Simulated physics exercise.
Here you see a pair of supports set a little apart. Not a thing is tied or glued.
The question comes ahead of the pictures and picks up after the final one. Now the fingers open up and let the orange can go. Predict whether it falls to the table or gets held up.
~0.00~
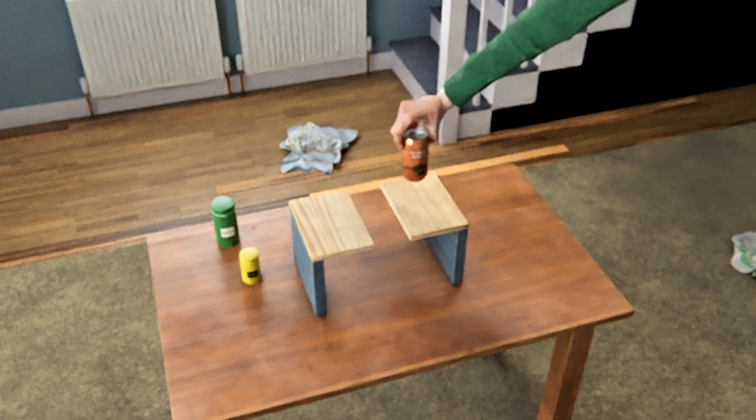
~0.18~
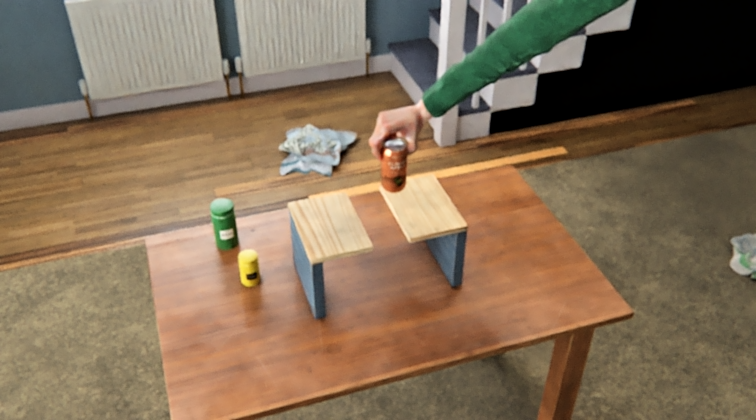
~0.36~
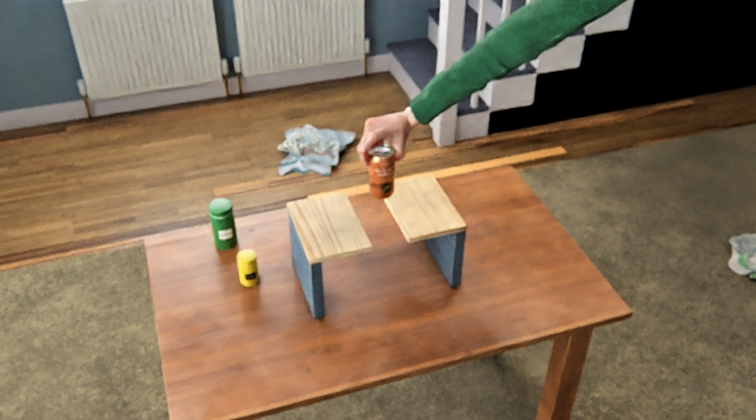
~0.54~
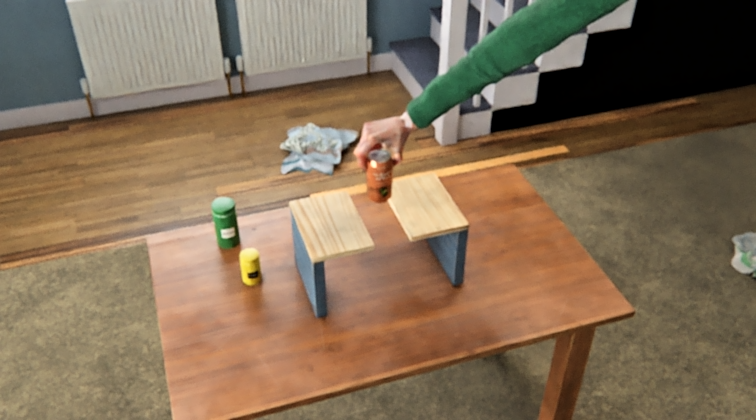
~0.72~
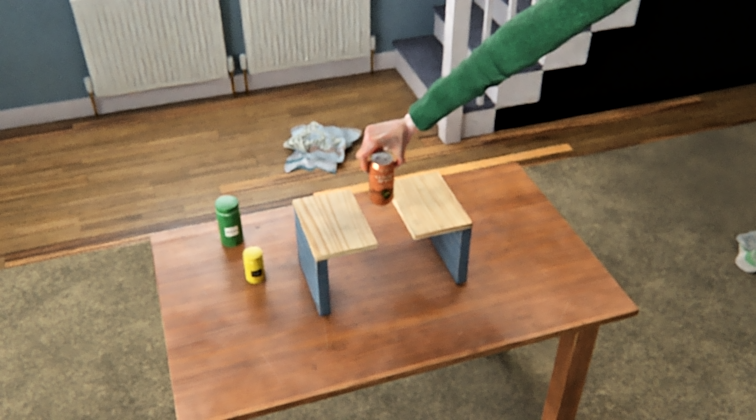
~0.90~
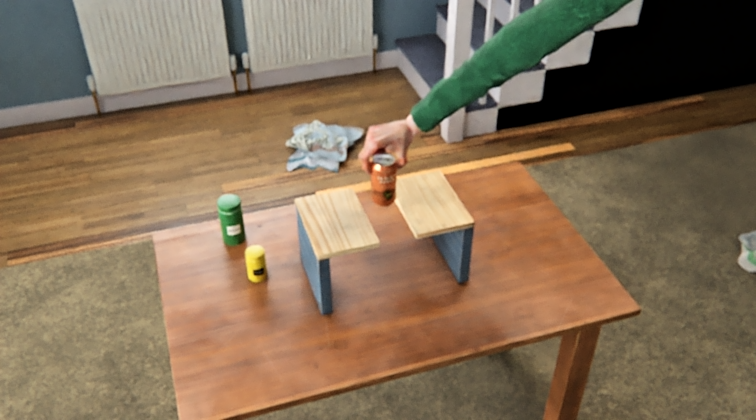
It ends up lower down.
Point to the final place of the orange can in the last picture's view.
Around (383, 251).
Around 1.22 s, orange can displaced well along near (383, 251).
Around 1.56 s, orange can resting near (383, 251).
Finally (1.9 s), moved from the start, orange can; the other 2 still in place. Final places as the last picture's camera would see them, orange can near (383, 251). The can reaches the table.
